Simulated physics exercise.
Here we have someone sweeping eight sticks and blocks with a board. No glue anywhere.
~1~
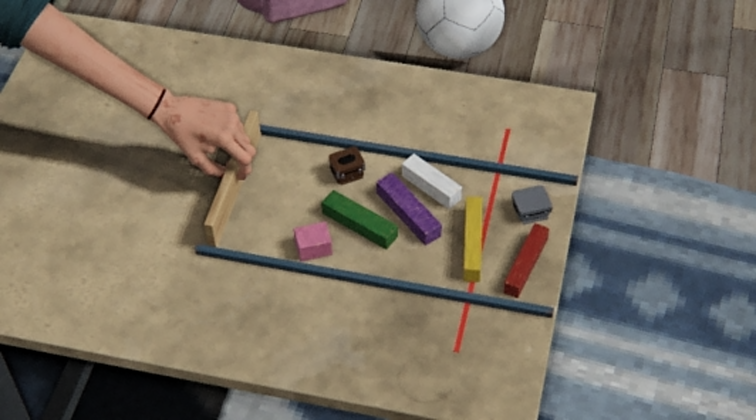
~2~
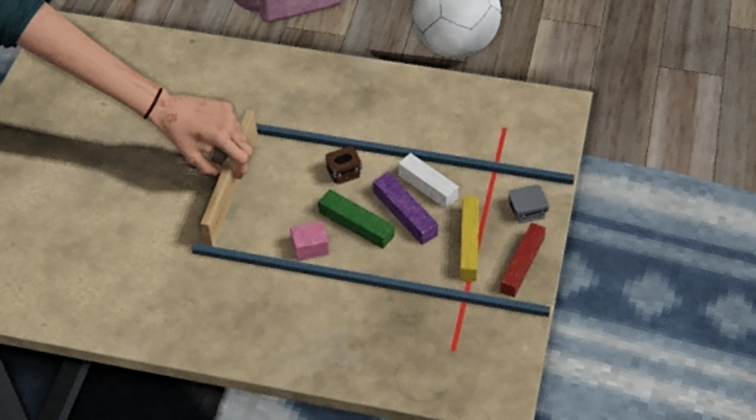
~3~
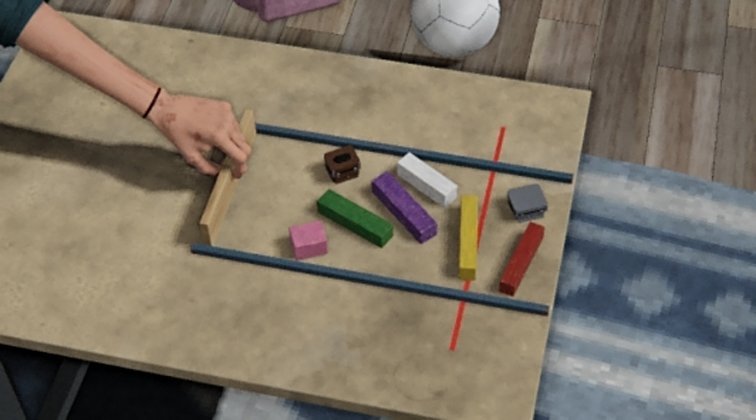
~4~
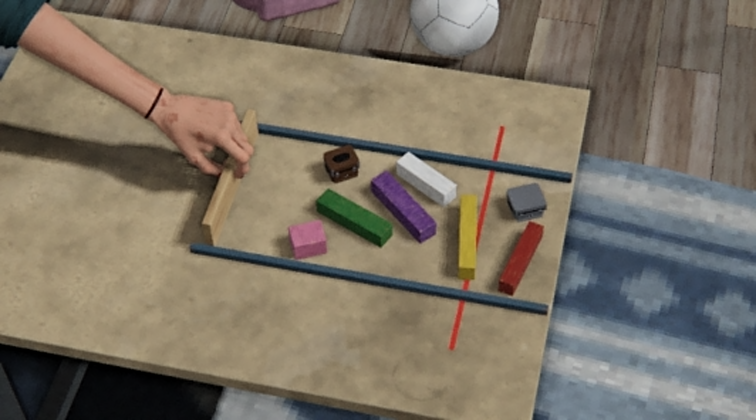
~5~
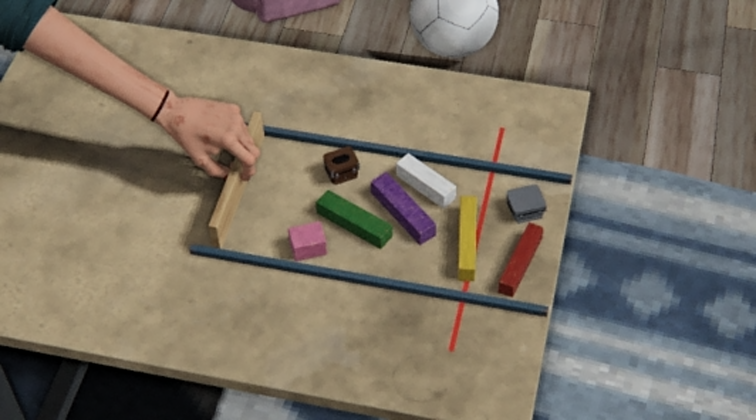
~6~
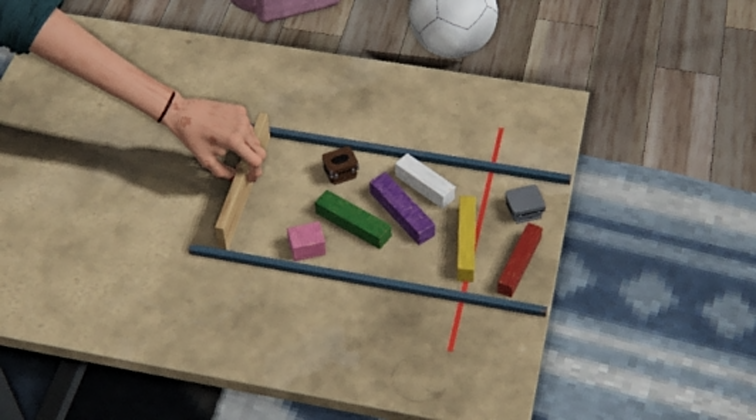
A person's hand grips an upright wooden board at the left of a tan tabletop, seen from above at an angle, with wood flooring and a blue patterned rug beyond. Between two dark blue rails lie brown, pink, green, purple, white, yellow, grey and red pieces, the yellow one by a red line. The view shifts very slightly, then the hand slides the board a little rightward, touching no pieces.
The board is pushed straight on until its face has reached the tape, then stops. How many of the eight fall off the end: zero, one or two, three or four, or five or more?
In the end the number that fall off is one or two.
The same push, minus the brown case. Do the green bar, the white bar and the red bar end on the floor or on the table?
The green bar holds on, the white bar stays on, the red bar tumbles off.
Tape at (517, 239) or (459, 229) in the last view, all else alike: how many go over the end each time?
Down on the floor: 3 and 0.
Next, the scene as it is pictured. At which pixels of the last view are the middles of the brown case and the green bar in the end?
About (503, 195), and the other about (504, 260).
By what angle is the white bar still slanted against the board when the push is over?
About 20°.
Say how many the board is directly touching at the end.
The number is 3.
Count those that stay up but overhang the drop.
The number is 2.
Soon after, none off yet; red bar at rest near (520, 260); grey case at rest near (525, 204); yellow bar at rest near (466, 238).
Then, none off yet; red bar at rest near (520, 260); grey case at rest near (525, 204); yellow bar moved a little near (481, 246).
At rest, the number that fall off is one or two; fallen, red bar.
